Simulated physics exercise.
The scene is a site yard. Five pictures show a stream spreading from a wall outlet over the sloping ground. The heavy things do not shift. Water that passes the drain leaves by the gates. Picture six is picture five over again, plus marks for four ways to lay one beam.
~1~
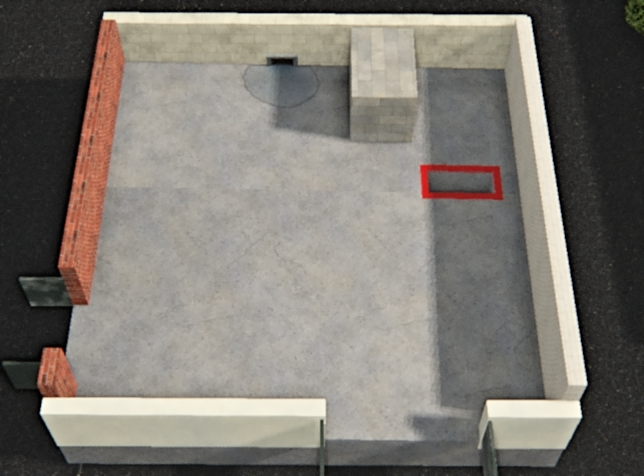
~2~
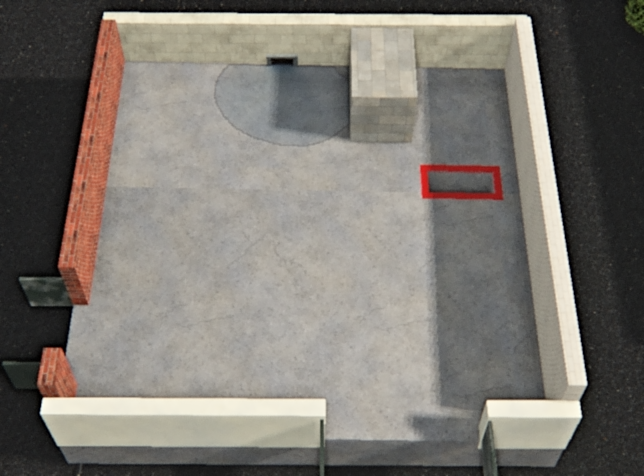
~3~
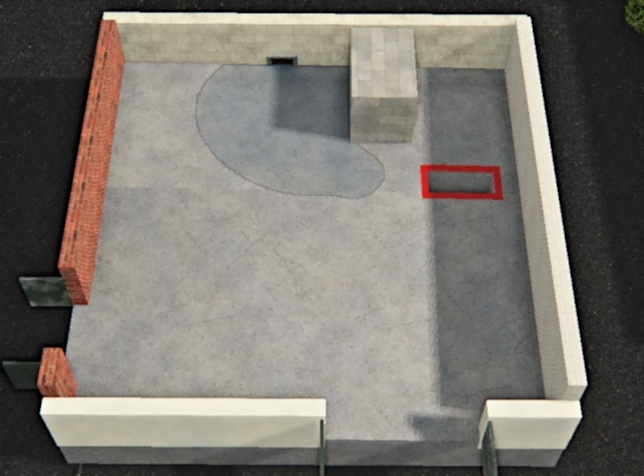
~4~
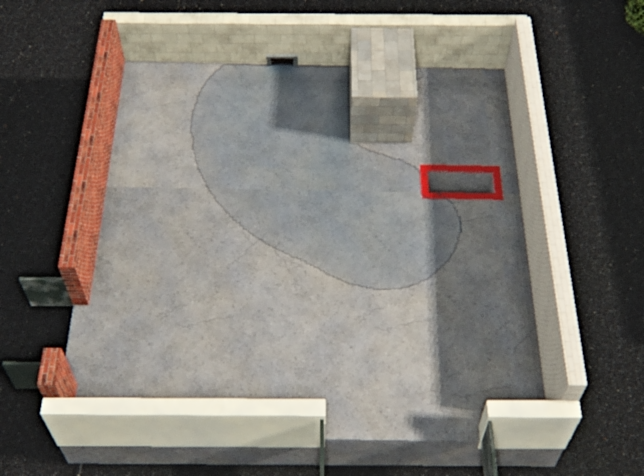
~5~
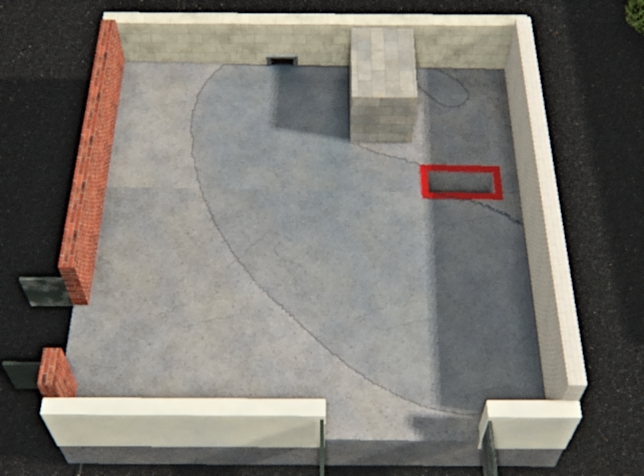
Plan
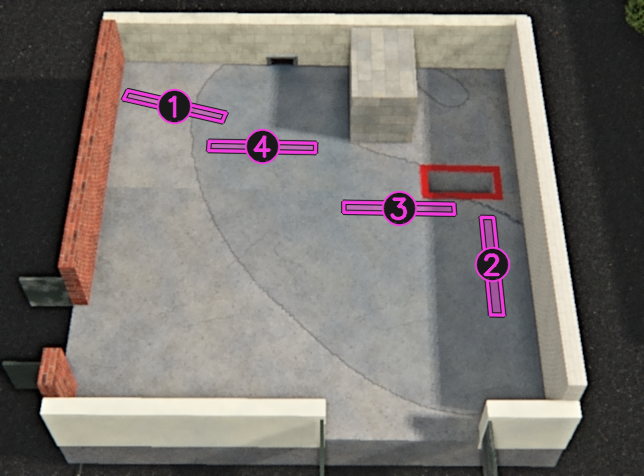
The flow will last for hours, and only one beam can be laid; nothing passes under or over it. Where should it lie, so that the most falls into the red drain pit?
Choose 3.
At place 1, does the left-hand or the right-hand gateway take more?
The right one.
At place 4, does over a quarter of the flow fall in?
No, it does not.
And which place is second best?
It is 4.
In magenta, 1 from (125, 94) to (224, 117); 2 from (497, 314) to (487, 217); 3 from (343, 207) to (454, 209); 4 from (208, 145) to (315, 147).
With 1, about 4 % of the stream goes into the red drain pit, about 96 % out by the gates.
With 2, about 4 % of the stream goes into the red drain pit, about 96 % out by the gates.
With 3, about 35 % of the stream goes into the red drain pit, about 64 % out by the gates.
With 4, about 10 % of the stream goes into the red drain pit, about 89 % out by the gates.
